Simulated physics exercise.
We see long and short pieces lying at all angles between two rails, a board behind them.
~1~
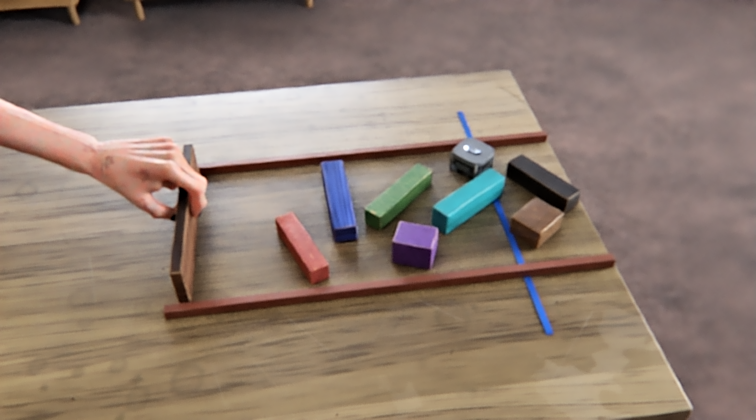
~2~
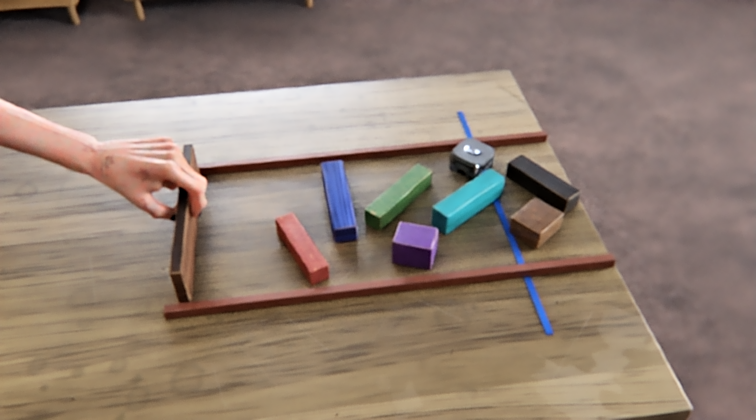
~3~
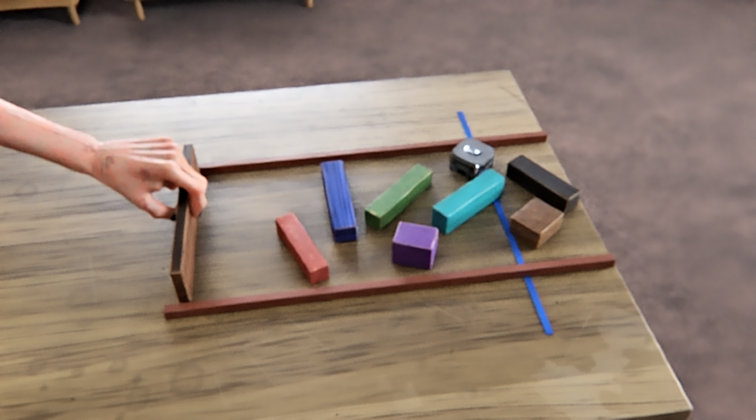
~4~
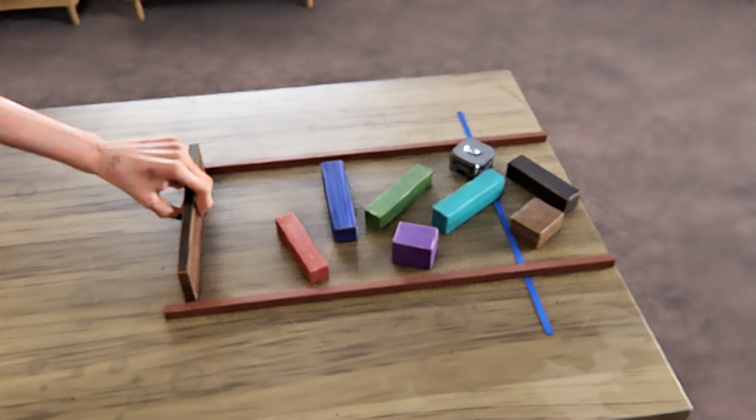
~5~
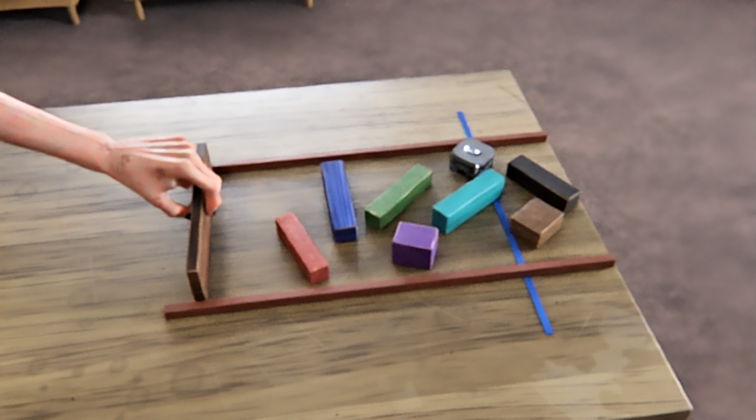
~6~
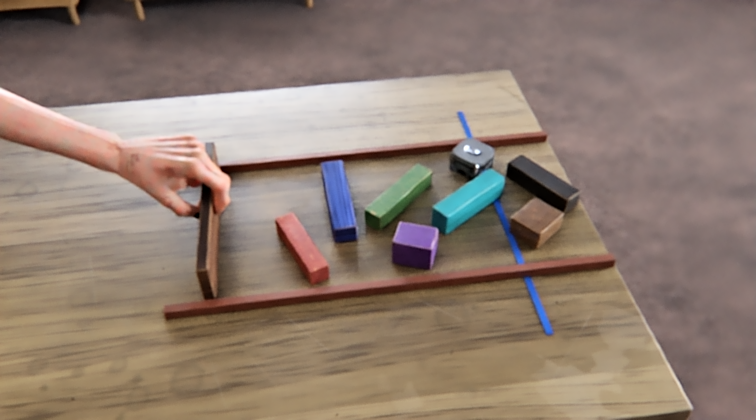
A hand slides a dark wooden board slightly right between two rails toward scattered colored blocks.
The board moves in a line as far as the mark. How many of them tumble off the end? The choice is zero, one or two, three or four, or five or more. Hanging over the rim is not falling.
The number that fall off is one or two.
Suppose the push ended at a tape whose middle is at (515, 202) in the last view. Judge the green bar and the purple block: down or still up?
The green bar holds on; the purple block remains up.
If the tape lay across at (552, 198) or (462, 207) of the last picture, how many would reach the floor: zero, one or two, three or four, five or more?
For each place: Five or more; not one.
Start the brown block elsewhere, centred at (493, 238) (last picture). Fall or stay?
From there it holds on.
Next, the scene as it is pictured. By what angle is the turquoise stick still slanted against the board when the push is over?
About 25°.
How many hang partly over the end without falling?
It comes to 2.
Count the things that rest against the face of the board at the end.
It touches 2.
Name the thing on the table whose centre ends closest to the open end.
That is the brown block.
Early on, none off yet; black bar at rest near (542, 183); brown block at rest near (536, 223); grey case at rest near (472, 160).
Finally, the number that fall off is one or two; lost, black bar.
